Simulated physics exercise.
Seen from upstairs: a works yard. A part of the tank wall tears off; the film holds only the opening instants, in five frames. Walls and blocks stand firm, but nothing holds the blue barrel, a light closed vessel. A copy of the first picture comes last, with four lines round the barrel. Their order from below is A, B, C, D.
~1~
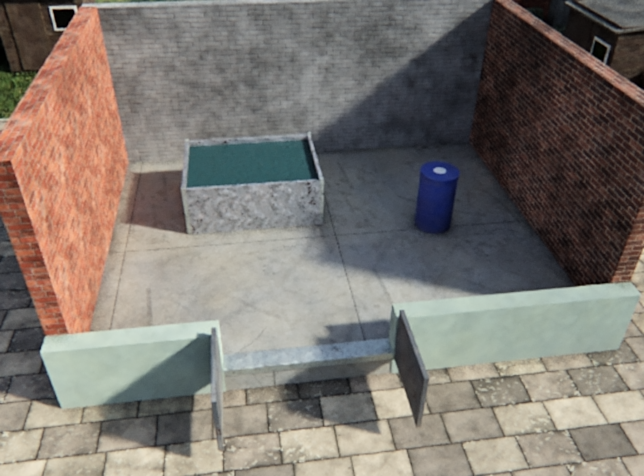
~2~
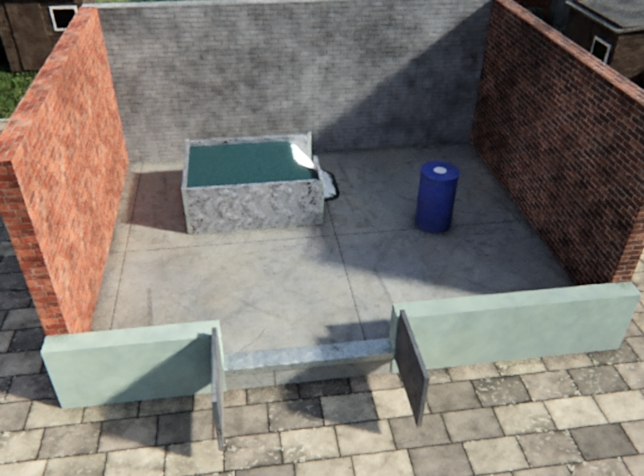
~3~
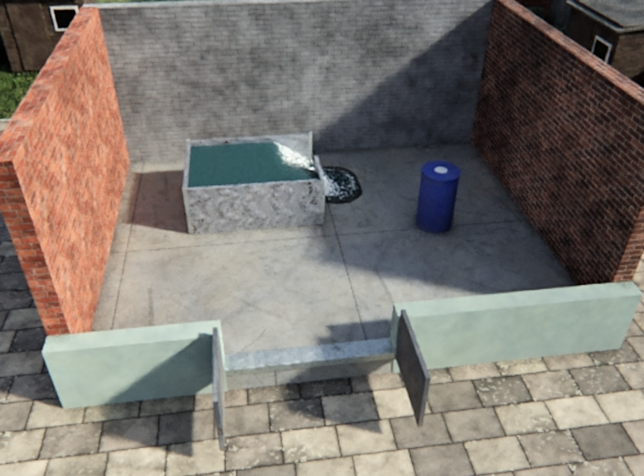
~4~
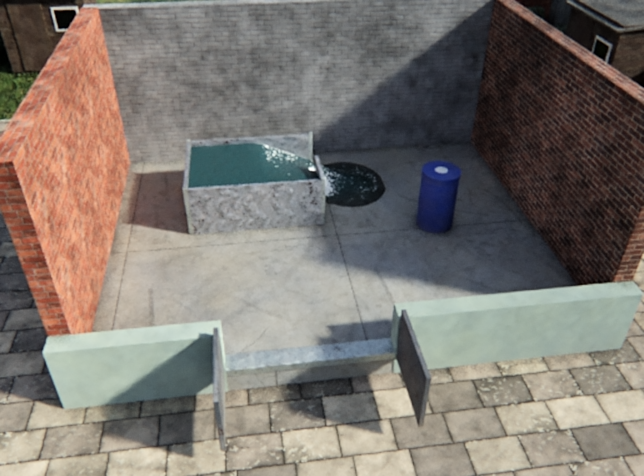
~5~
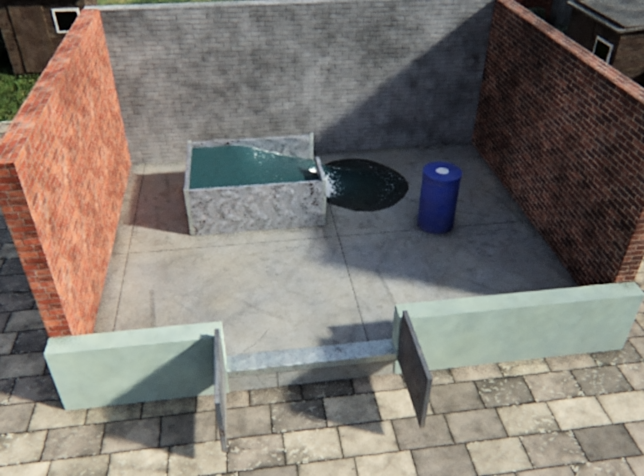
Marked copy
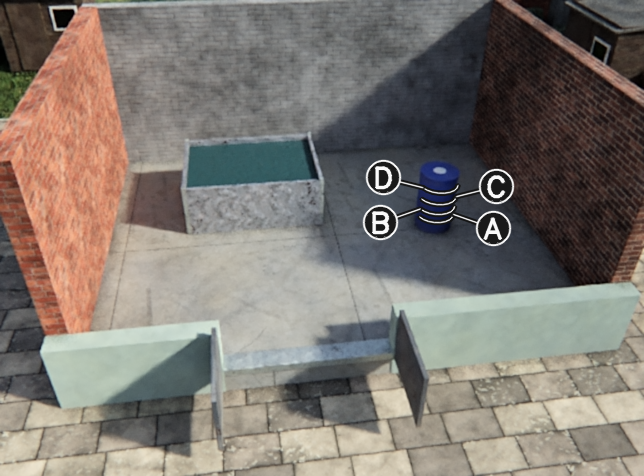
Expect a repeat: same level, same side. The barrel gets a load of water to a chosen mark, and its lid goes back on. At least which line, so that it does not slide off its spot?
Choose A.
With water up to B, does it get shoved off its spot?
No.
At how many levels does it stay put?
All of them.
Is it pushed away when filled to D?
No.
In white, A at (440, 222); B at (441, 214); C at (442, 204); D at (444, 193); from the bottom up A, B, C, D.
With A, it does not move.
With B, it does not move.
With C, it does not move.
With D, it does not move.
